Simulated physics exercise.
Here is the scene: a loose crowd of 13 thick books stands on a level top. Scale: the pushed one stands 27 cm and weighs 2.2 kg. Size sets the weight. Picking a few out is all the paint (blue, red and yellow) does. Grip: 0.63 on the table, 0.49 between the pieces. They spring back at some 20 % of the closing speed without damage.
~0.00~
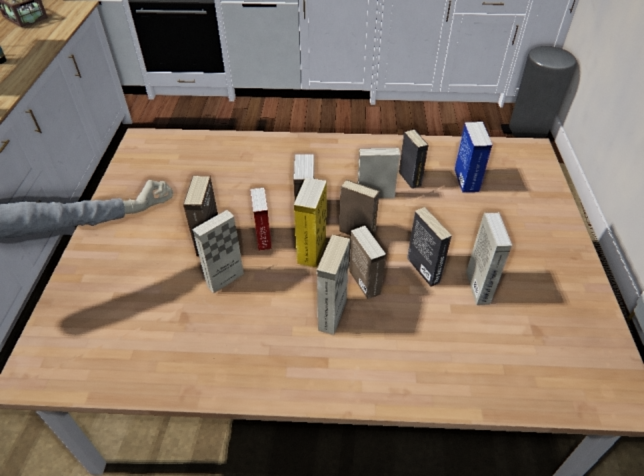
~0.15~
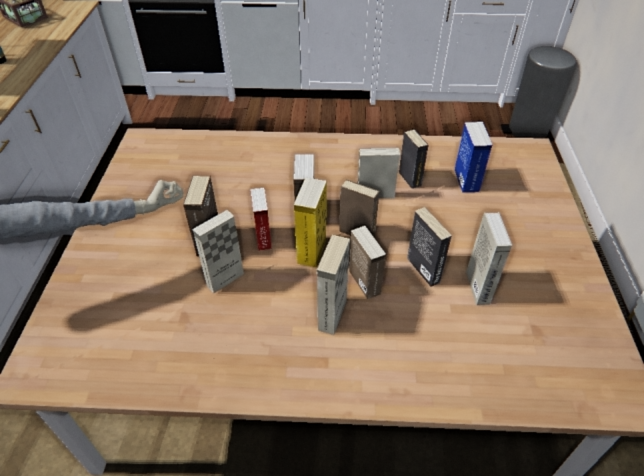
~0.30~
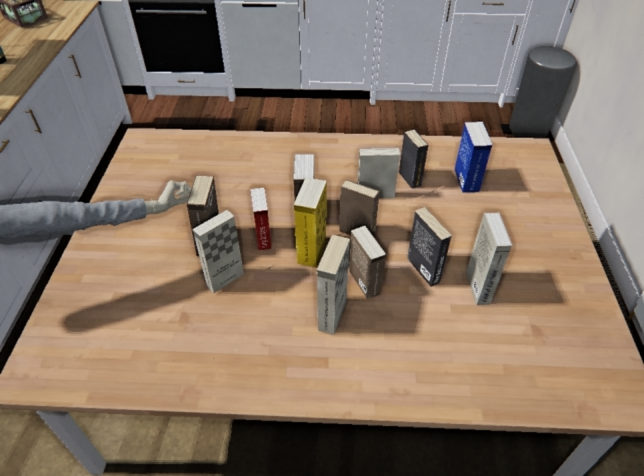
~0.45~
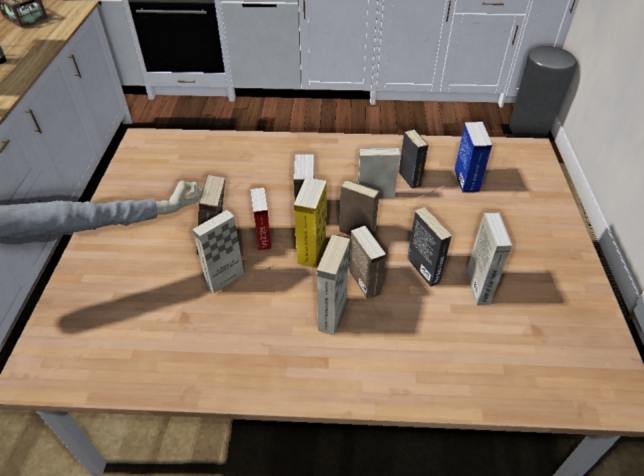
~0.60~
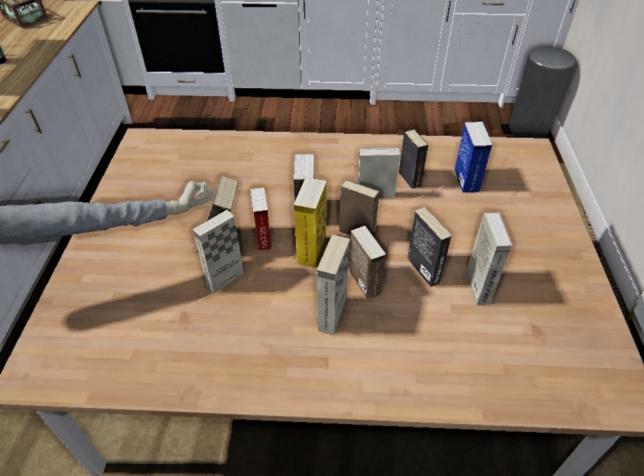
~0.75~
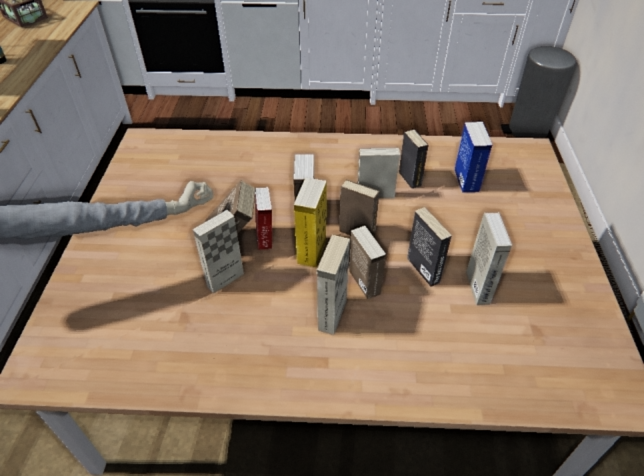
In a kitchen with pale cabinets, a fixed camera looks down on a light wooden table. Thick books stand scattered across it, mostly grey, brown and black, with a small red one left of centre, a yellow one in the middle and a blue one at back right. A grey-sleeved arm reaches in from the left and pushes the leftmost dark book, which tilts rightward against the red book, nudging it slightly.
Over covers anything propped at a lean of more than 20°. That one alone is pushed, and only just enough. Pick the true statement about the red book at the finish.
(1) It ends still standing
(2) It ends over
It ends over.
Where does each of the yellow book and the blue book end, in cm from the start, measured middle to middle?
Distance from start in cm - yellow 0, blue 0.
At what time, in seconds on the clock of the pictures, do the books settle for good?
Close to 1.0 seconds.
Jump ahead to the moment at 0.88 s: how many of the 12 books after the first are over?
The count by then is 1.
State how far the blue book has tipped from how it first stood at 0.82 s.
At that moment, roughly 0 degrees.
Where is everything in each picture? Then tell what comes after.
In the first picture (we follow the side turned to the camera), finger (168, 192) 6 cm from the first book; red book (263, 231); blue book (477, 170); yellow book (306, 238); no other piece has moved.
Finger (178, 192) 25 mm from the first book; red book (263, 231), in the second picture.
Finger (188, 192) pushing; red book (263, 231), in the third picture.
Finger (199, 193) pushing; red book (263, 231); no other piece has moved, in the fourth picture.
Finger (208, 193) stopped; red book (263, 231); no other piece has moved, in the fifth picture.
Finger (208, 193) stopped; red book (265, 230) tipped 4°; blue book (477, 170); yellow book (306, 238); one has shifted, in the sixth picture.
Around 0.82 s, none of the 12 other books over, 1 disturbed; red book tipped 13°.
Around 0.88 s, 1 of the 12 other books over; red book tipped 24°.
Around 0.98 s, 1 of the 12 other books over; red book tipped 41°.
Finally (1.4 s), 1 of the 12 other books over; red book tipped 44°; yellow book tipped 3°; blue book unmoved. Eleven left standing. Seen by the last camera, middles, red book near (281, 220), yellow book near (314, 224).
